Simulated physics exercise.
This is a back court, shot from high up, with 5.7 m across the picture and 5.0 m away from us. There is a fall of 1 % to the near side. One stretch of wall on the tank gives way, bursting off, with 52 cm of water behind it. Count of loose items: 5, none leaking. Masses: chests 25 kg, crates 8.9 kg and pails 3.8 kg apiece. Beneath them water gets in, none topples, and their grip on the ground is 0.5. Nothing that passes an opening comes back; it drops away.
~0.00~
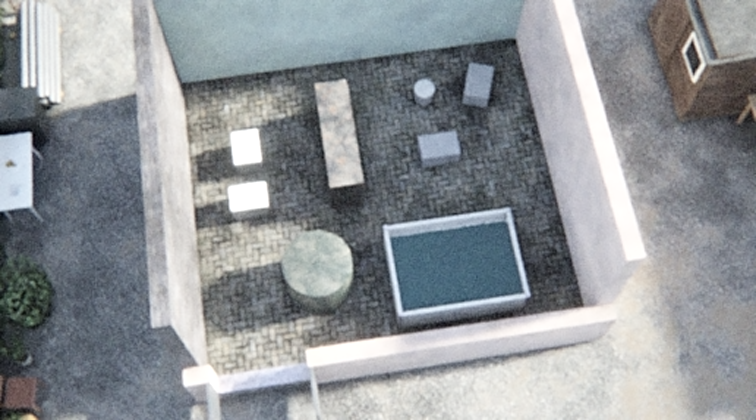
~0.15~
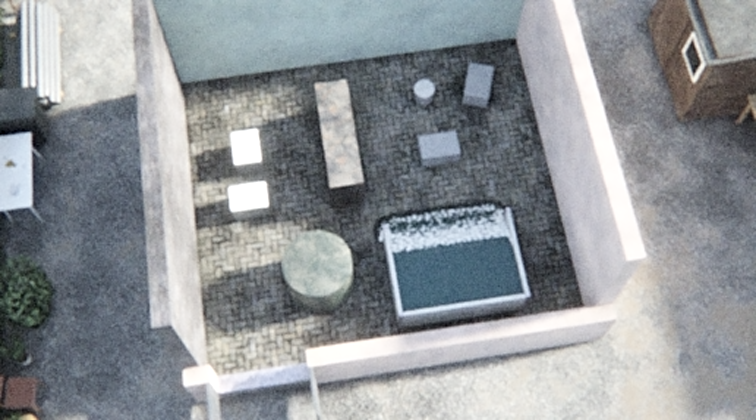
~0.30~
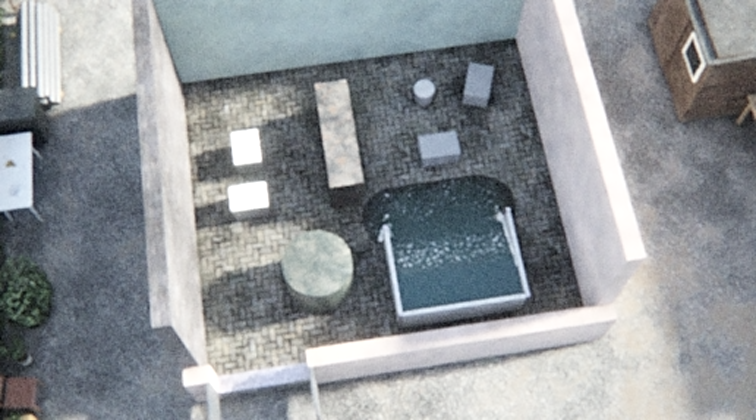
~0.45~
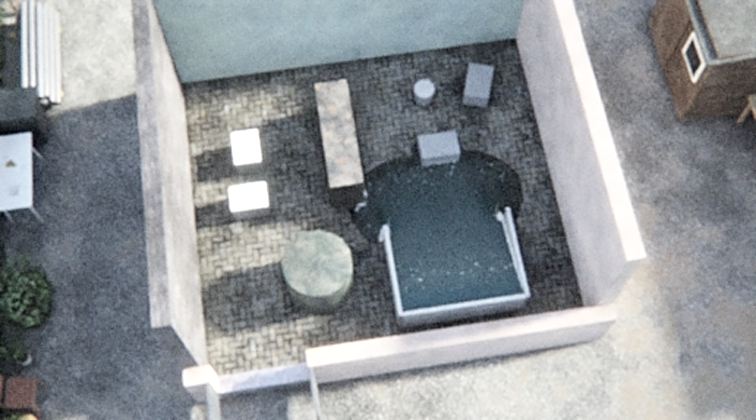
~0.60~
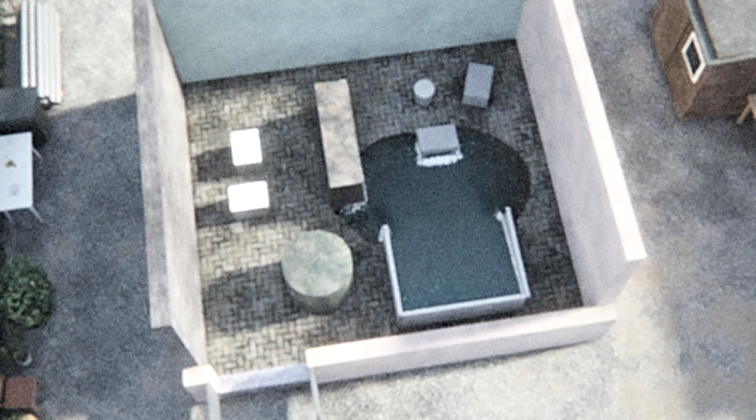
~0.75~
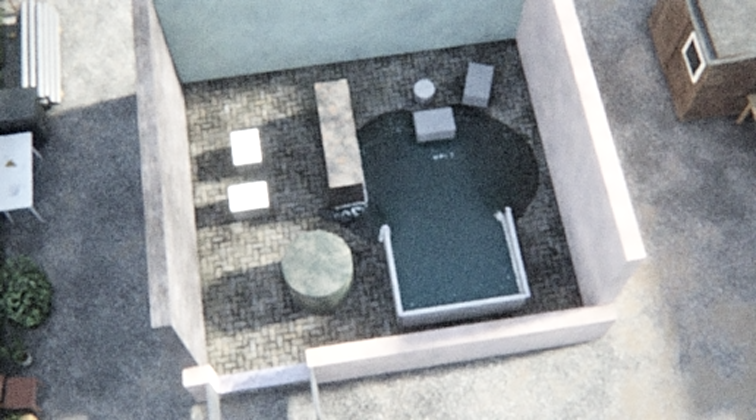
Dark water bursting through the far side of a tank in a walled yard, spreading over paving and nudging a grey block.
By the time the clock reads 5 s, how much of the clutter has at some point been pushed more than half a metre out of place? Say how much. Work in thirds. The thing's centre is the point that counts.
The share is in the middle band.
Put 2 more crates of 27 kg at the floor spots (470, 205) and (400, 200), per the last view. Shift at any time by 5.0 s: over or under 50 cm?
The first comes out beyond the limit, the second beyond the limit.
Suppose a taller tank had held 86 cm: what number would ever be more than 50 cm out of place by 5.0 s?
In that case the number is 3.
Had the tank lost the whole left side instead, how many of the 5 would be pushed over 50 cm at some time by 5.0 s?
Count: 0.
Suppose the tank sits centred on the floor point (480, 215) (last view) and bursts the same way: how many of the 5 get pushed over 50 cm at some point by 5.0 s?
Result: 3.
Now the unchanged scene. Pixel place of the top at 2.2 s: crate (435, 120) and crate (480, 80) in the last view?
Near (440, 55) and (500, 43).
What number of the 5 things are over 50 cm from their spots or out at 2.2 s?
By that time the total stands at 3.
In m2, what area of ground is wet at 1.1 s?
Somewhere around 11.0 m2, roughly.
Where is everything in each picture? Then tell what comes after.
The first picture shows a crate at (439, 145) rests on the ground; a chest at (248, 196) rests on the ground; 2.4 m2 under water; 0 of 5 have shifted.
The second picture shows a crate at (439, 145) rests on the ground; a chest at (248, 196), on the bottom; water covers 3.3 m2; 0 of 5 have shifted.
The third picture shows a crate at (439, 145) rests on the ground; a chest at (248, 196) rests on the ground; water covers 4.3 m2; 0 of 5 have shifted.
The fourth picture shows a crate at (439, 145) rests on the ground; a chest at (248, 196), on the bottom; water covers 5.4 m2; 0 of 5 have shifted.
The fifth picture shows a crate at (438, 138), on the bottom, 12 cm from its start; a chest at (248, 196), on the bottom; water covers 6.7 m2; 1 of 5 have shifted.
The sixth picture shows a crate at (435, 121), on the bottom, 41 cm from its start; a chest at (248, 196) rests on the ground; 7.9 m2 under water; 1 of 5 have shifted.
After 1.1 s 1 of 5 are over 50 cm from their spots; 0 afloat.
After 2.2 s 3 of 5 are over 50 cm from their spots; 3 afloat.
After 3.5 s 2 of 5 are over 50 cm from their spots; 3 afloat.
After 5.0 s 3 of 5 are over 50 cm from their spots, and 3 have been at some point; 3 afloat.
